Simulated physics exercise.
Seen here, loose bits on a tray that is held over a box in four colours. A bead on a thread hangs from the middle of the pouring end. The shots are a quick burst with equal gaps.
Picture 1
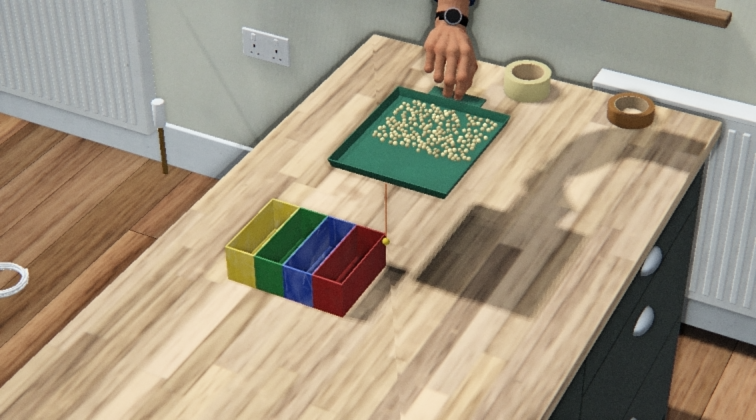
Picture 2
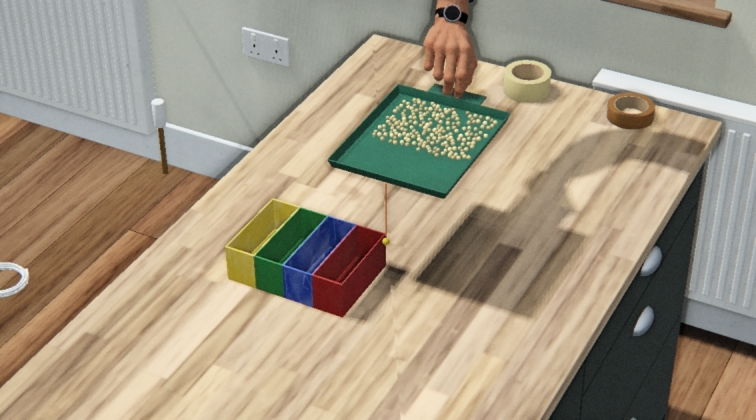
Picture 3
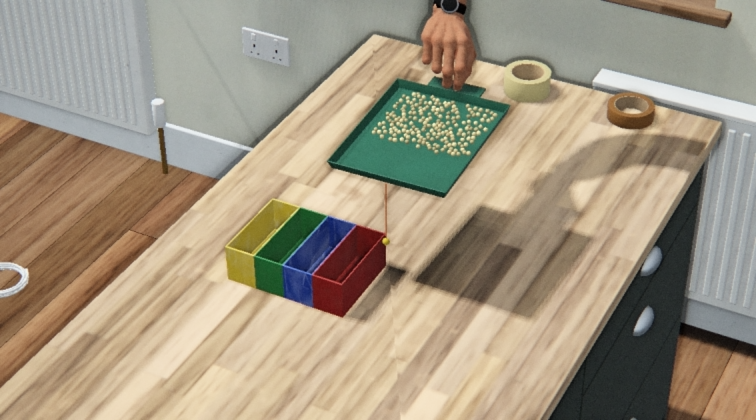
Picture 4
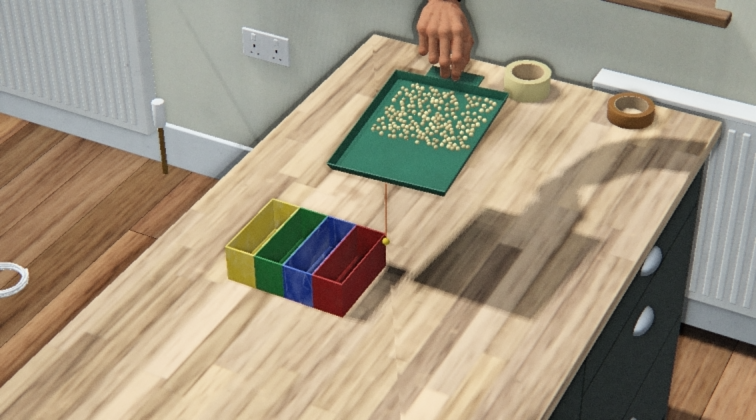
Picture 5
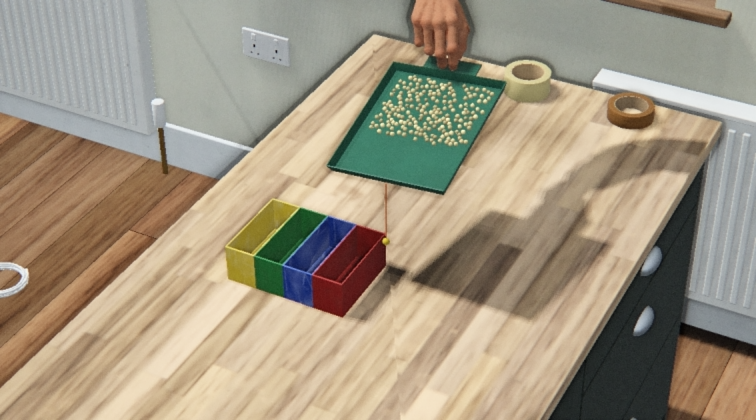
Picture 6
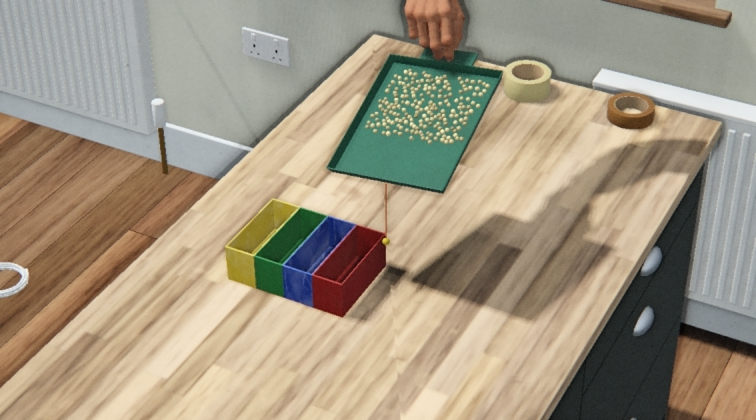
The clip opens on a hand holding a green tray of pale, bean-like bits above a wooden worktop, near a box with yellow, green, blue and red cells. The hand gradually raises the tray's far end, tilting it toward its left front corner, and the loose bits shift slightly while the box stays still.
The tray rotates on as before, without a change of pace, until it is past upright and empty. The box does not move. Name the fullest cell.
The blue one ends fullest.
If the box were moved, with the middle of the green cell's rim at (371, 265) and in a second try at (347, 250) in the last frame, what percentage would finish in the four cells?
Roughly 40 per cent, and 100 per cent.
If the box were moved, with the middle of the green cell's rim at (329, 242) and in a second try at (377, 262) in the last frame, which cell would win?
At the first place the green cell, at the second the yellow cell.
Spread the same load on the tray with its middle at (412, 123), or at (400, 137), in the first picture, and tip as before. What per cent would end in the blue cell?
In turn 70 and 70 in a hundred.
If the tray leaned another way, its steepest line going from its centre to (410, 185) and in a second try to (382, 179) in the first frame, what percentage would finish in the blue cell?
First some 0, then 20 per cent.
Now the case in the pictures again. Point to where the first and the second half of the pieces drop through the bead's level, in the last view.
At about (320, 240), then at (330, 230).
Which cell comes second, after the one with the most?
Second comes the cell in red.
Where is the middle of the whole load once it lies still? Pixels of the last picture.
Close to (320, 279).
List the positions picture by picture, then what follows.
Corners of the pouring end (332, 158) and (444, 191), level; middle of the load (429, 132), soya beans; bead on its thread (386, 241); yellow cell (241, 264); green cell (269, 274); blue cell (298, 283); red cell (328, 293), in the first picture.
Corners of the pouring end (331, 159) and (444, 191), level; middle of the load (429, 130), in the second picture.
Corners of the pouring end (331, 160) and (444, 190), tipped barely, lowest at the left corner; middle of the load (429, 126), in the third picture.
Corners of the pouring end (331, 162) and (443, 189), tipped a little, lowest at the left corner; middle of the load (428, 119), in the fourth picture.
Corners of the pouring end (330, 164) and (442, 188), tipped clearly, lowest at the left corner; middle of the load (426, 114), in the fifth picture.
Corners of the pouring end (330, 166) and (441, 187), tipped clearly, lowest at the left corner; middle of the load (422, 110), almost all on the move; yellow cell (241, 264); green cell (269, 274); blue cell (298, 283); red cell (328, 293), in the sixth picture.
Just after the last frame, tray tipped steeply; roughly a third on the tray; roughly a quarter in the blue cell; about a tenth in the red cell; about a tenth in the green cell; roughly a quarter falling or outside the box.
A moment on, tray tipped past a quarter turn; just a few on the tray; roughly two thirds in the blue cell; roughly a quarter in the red cell; about a tenth in the green cell; about a tenth falling or outside the box.
Further on, tray tipped past a quarter turn; roughly two thirds in the blue cell; roughly a quarter in the red cell; about a tenth in the green cell; just a few falling or outside the box.
When it is over, tray tipped past a quarter turn; roughly two thirds in the blue cell; roughly a quarter in the red cell; about a tenth in the green cell; not one in the yellow cell; just a few outside the box.
